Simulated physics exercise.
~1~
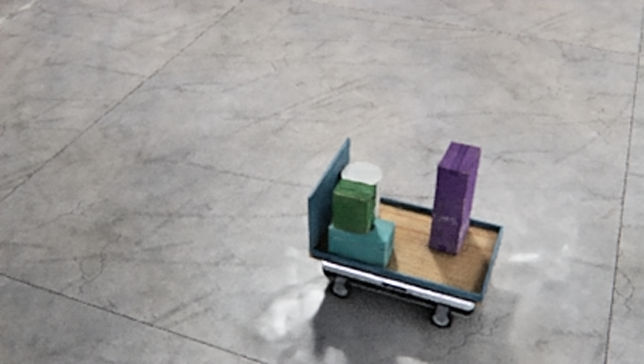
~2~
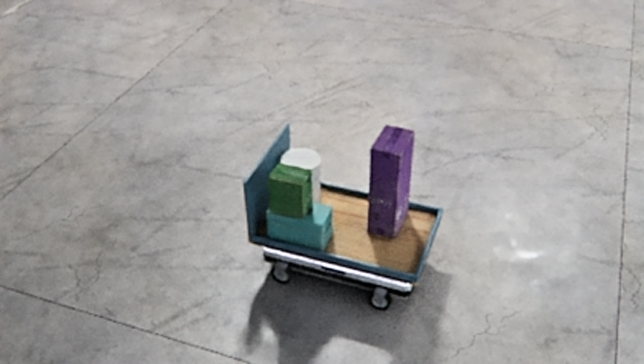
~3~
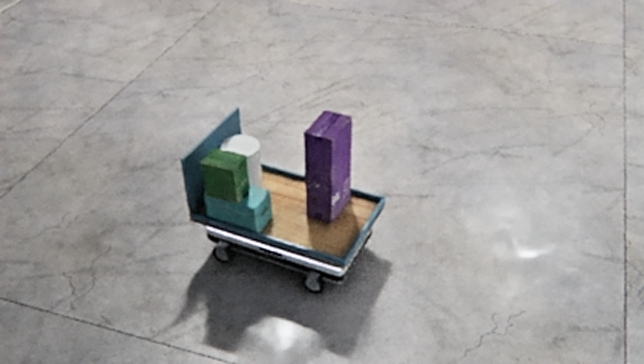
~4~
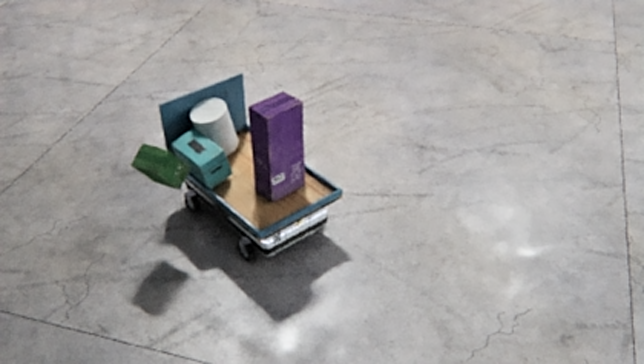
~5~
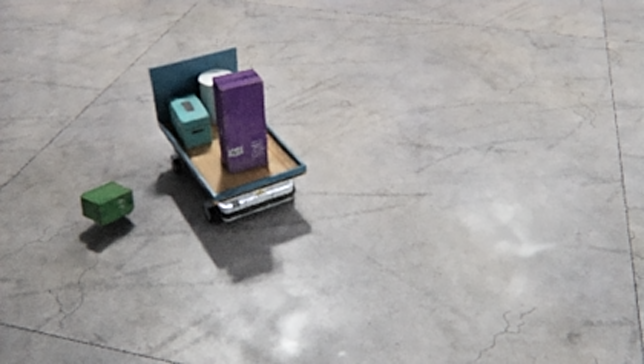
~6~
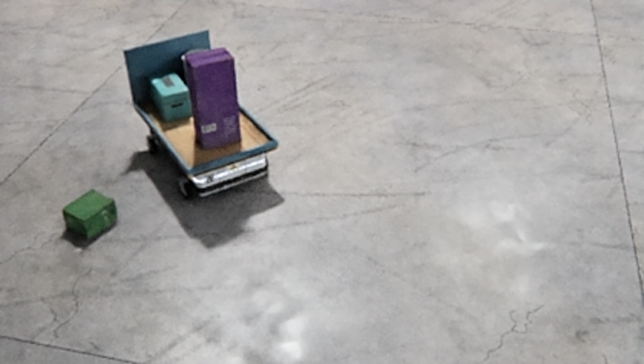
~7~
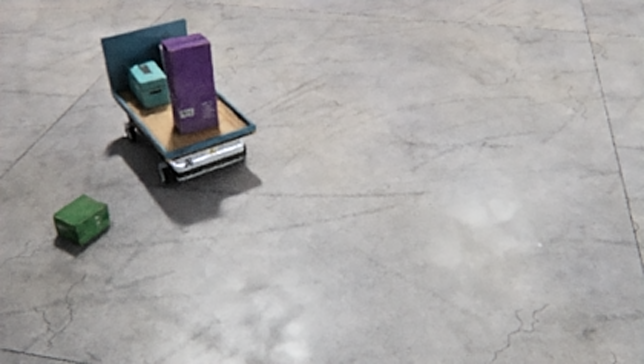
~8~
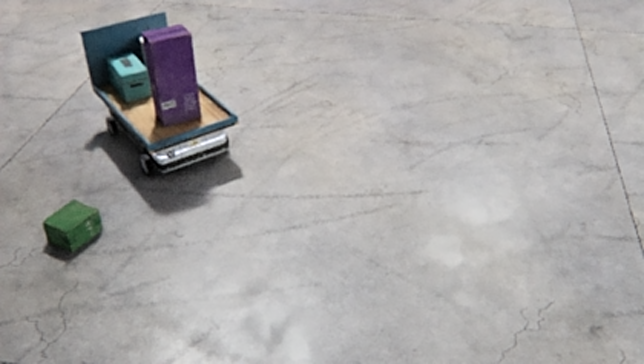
A small flatbed cart with a teal board at one end carries four items across a grey, cracked stone-like floor, seen from above at an angle. A tall purple box stands towards the right of its wooden deck, while a green box, a turquoise toolbox and a white pail cluster by the board at the left. The cart moves left, then swings round as the green box tips off the near left side and the pail leans. The green box lands on the floor, and the pail settles upright. The cart carries on to the upper left, still holding the purple box and toolbox, with the pail hidden behind them, leaving the green box lying below.
